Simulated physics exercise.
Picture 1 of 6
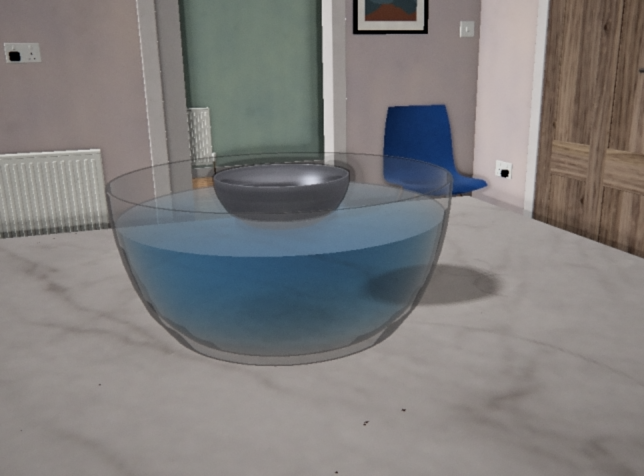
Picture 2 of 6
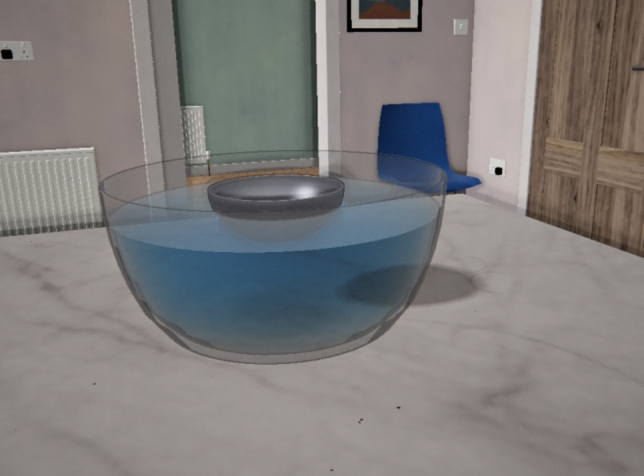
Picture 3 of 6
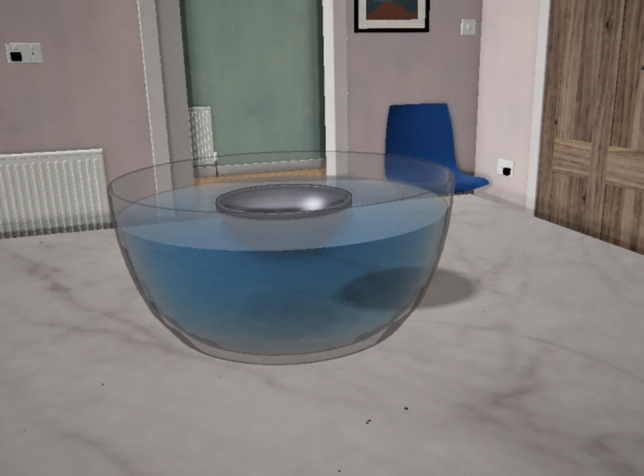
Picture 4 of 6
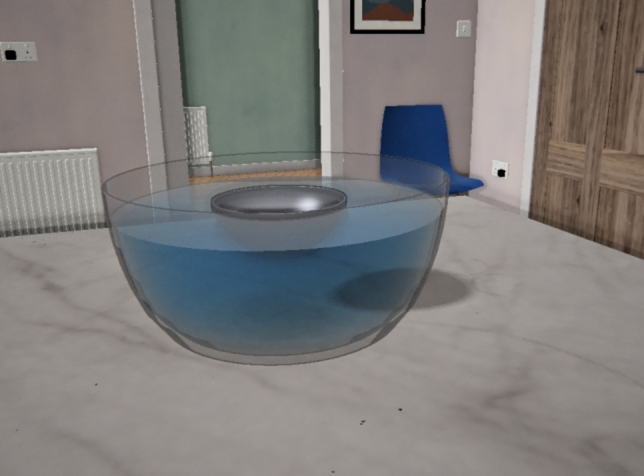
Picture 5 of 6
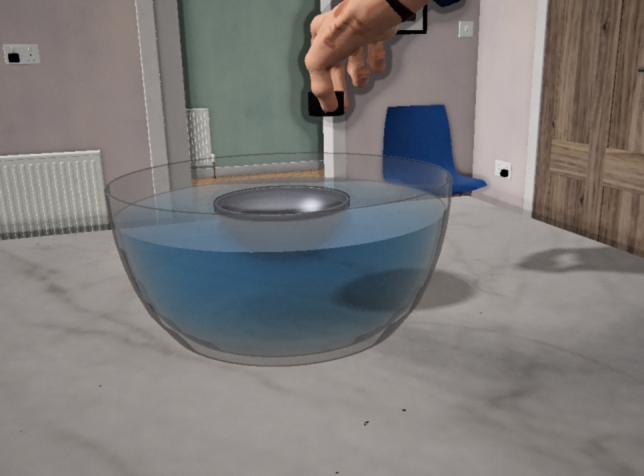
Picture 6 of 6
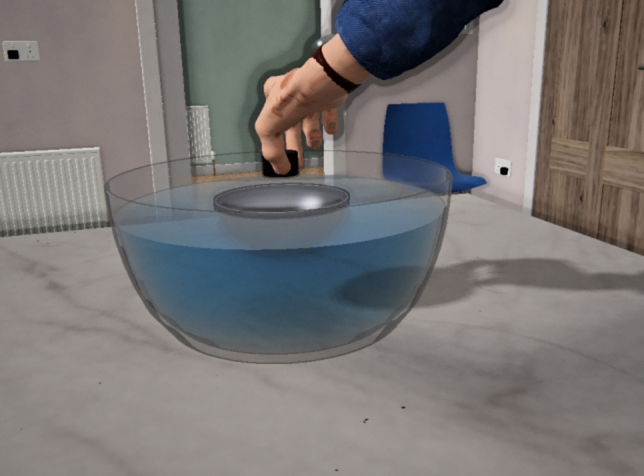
A small grey bowl floating in a big clear bowl of water sank lower in steps, then sat steady while a hand came in from the upper right, lowering a small dark block toward it.
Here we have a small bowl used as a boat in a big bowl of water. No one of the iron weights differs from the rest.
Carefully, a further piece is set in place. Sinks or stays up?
It goes to the bottom.
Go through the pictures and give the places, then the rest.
In the first picture, small bowl (282, 176) empty; about two thirds of its side above the surface.
In the second picture, small bowl (276, 188) with one aboard; about a third of its side above the surface.
In the third picture, small bowl (284, 199) with two aboard; about a fifth of its side above the surface.
In the fourth picture, small bowl (279, 200) with two aboard; about a fifth of its side above the surface.
In the fifth picture, small bowl (282, 201) with two aboard; about a fifth of its side above the surface; the next iron weight in the hand at (326, 103).
In the sixth picture, small bowl (282, 198) with two aboard; about a fifth of its side above the surface; the next iron weight in the hand at (280, 163).
Shortly, the iron weight is in and the small bowl dips.
Then, water pours in over its edge.
At the finish, the small bowl lies on the bottom with its load.
